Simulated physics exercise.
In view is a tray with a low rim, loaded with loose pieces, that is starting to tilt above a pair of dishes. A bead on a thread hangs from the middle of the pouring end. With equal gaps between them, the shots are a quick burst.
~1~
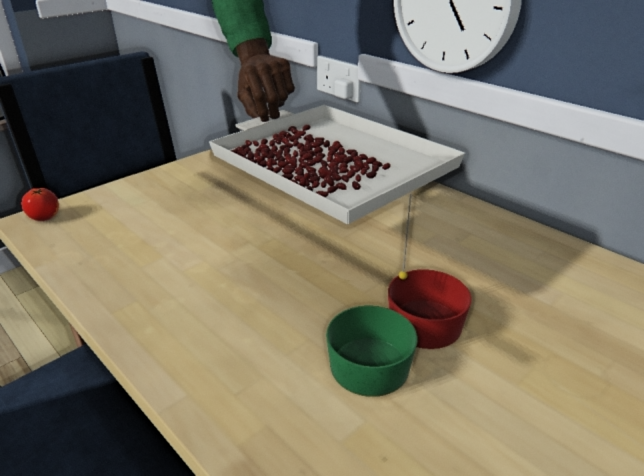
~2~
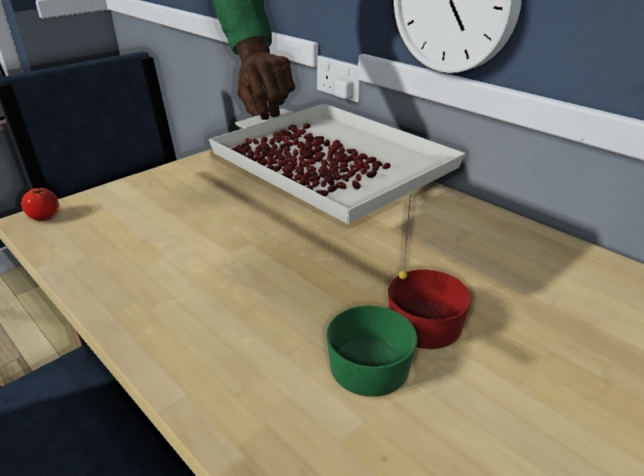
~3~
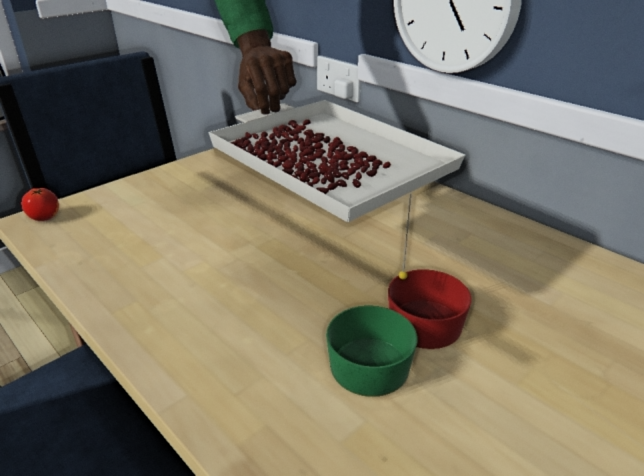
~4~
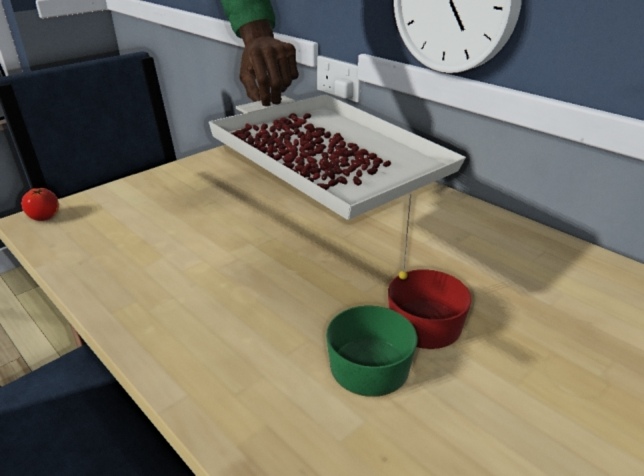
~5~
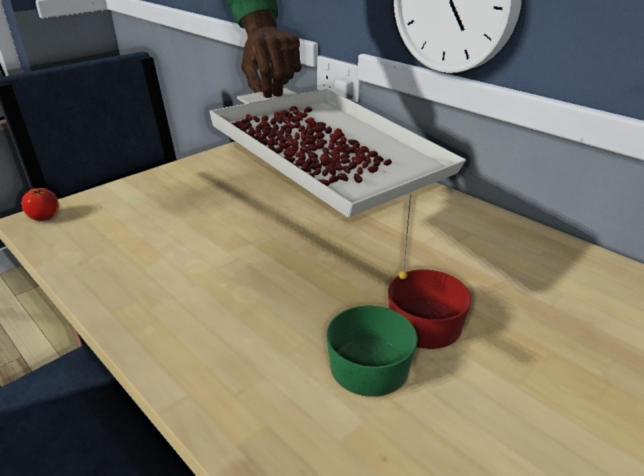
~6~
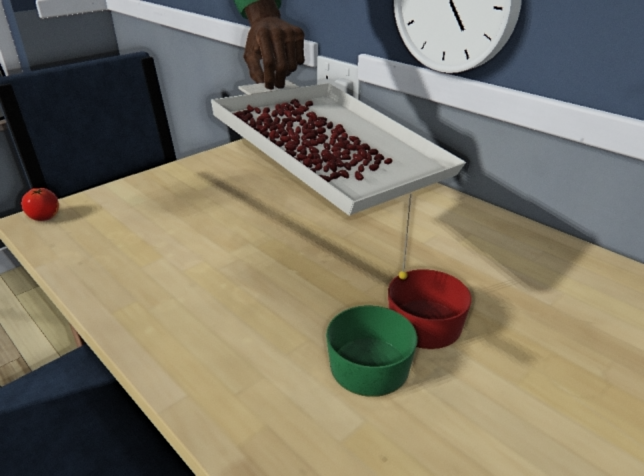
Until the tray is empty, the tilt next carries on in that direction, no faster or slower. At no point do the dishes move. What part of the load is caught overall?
I'd say the dishes miss most of it, honestly.
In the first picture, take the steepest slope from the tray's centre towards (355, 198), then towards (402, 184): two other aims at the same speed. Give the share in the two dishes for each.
70 % and 60 %.
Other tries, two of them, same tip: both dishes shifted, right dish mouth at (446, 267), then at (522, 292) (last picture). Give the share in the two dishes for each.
90 per cent the first time, 0 per cent the second time.
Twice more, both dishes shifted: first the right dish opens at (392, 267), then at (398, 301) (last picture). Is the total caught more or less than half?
Held in all, by try: A smaller portion, then a smaller portion.
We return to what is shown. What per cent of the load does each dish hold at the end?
Left dish about 0 per cent, right dish about 10 per cent.
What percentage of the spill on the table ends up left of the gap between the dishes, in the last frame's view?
Roughly 10 in a hundred.
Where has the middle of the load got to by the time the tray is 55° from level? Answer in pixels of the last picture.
The load is centred around (422, 160).
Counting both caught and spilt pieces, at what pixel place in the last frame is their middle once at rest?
(452, 287).
Shortly afterwards, tray tipped steeply; all but a few on the tray; only a few outside both; only a few in the air.
Next, tray tipped right over; the bulk on the tray; only a few in the right dish; a little outside both; only a few in the air.
Some moments later, tray tipped past a quarter turn; a little in the right dish; the bulk outside both.
In the end, tray tipped past a quarter turn; none at all in the left dish; a little in the right dish; the bulk outside both.
